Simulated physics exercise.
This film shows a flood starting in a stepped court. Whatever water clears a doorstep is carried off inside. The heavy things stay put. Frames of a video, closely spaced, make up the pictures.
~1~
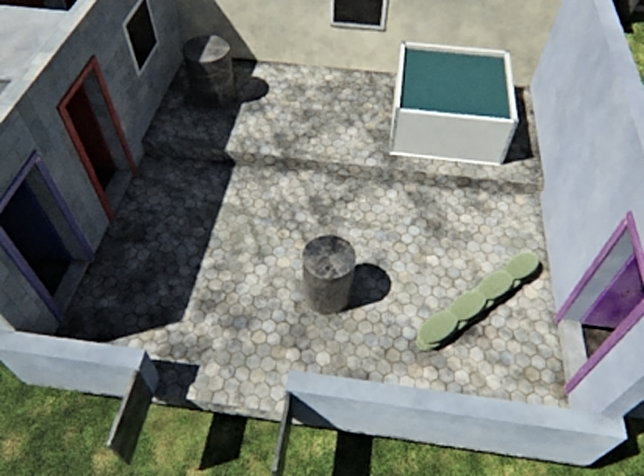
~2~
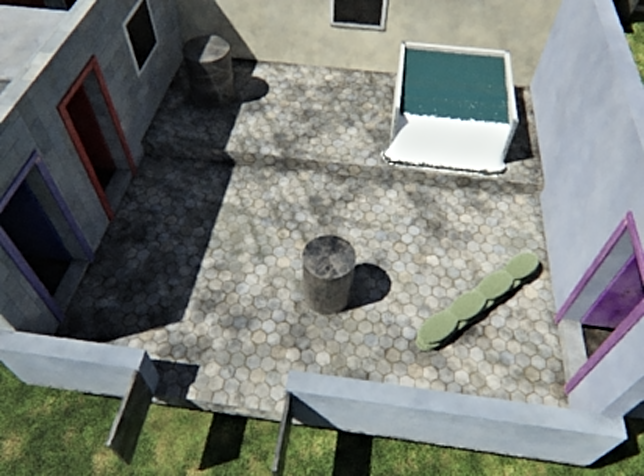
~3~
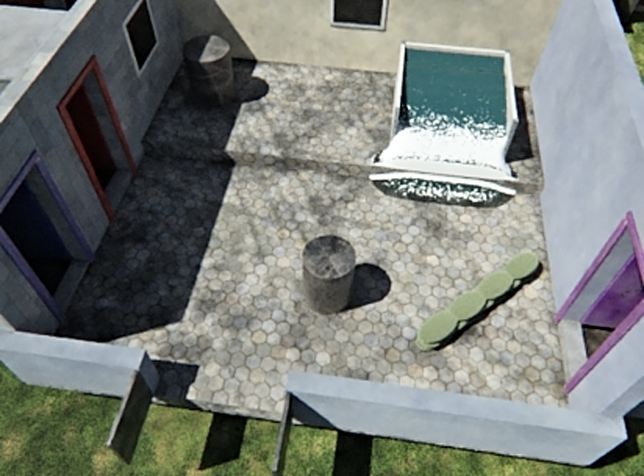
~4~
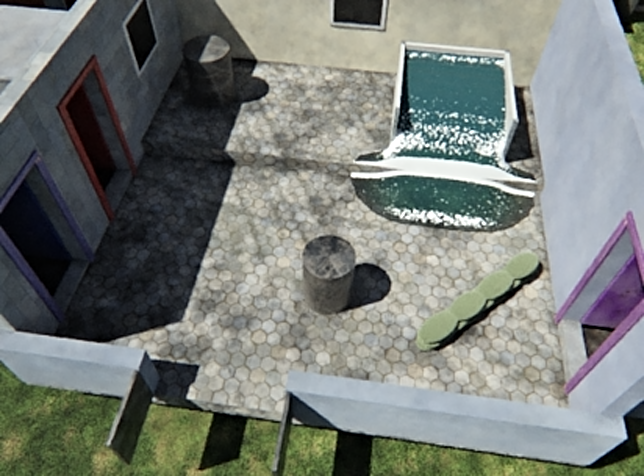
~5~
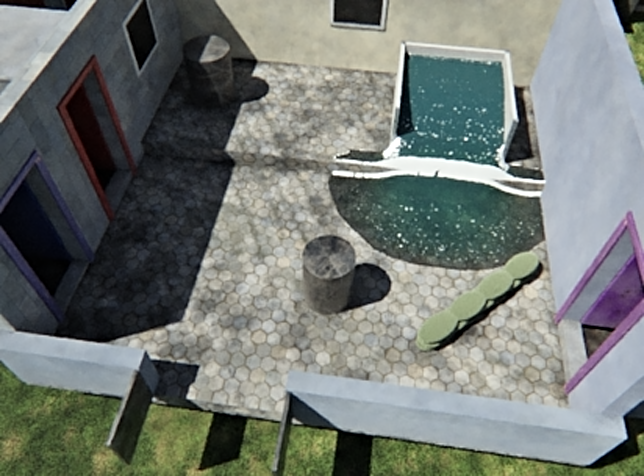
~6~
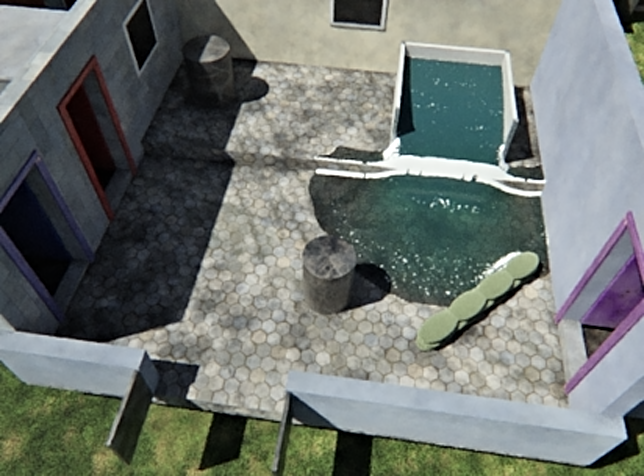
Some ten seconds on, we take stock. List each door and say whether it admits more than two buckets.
In order: The blue door will top two buckets; the red door will not top two buckets; the purple door will not top two buckets.
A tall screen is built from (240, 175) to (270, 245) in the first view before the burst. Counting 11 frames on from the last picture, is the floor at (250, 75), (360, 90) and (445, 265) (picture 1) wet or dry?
Lab note - point 1: Parched; point 2: Parched; point 3: Inundated.
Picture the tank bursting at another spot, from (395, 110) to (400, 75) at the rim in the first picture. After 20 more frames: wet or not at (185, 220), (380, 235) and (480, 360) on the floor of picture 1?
Going through them, the first would be submerged, the next still bare and the last still bare.
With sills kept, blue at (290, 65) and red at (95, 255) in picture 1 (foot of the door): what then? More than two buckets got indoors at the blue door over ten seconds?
Then: The blue door holds.
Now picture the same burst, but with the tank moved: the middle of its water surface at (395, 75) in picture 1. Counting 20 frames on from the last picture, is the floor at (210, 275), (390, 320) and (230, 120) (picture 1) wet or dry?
I'd say swamped for the first, swamped for the second and still dry for the third.
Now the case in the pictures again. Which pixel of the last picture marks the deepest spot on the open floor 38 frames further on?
Answer: (143, 158).
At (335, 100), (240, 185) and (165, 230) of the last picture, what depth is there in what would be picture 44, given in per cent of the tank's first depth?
Going in order, that's 0, 6 and 12 %.
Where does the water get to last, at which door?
Last in line is the one in red.
A moment on, water covers 30 % of the floor; the blue door not reached, the red door not reached, the purple door wet at the sill, nothing in.
Next, water covers 45 % of the floor; the blue door not reached, the red door not reached, the purple door wet at the sill, nothing in.
Then, water covers 50 % of the floor; the blue door under two buckets in, the red door not reached, the purple door wet at the sill, nothing in.
Later, water covers 65 % of the floor; the blue door far over two buckets in, the red door wet at the sill, nothing in, the purple door under two buckets in.
In the end, water covers 65 % of the floor; the blue door far over two buckets in, the red door under two buckets in, the purple door under two buckets in.
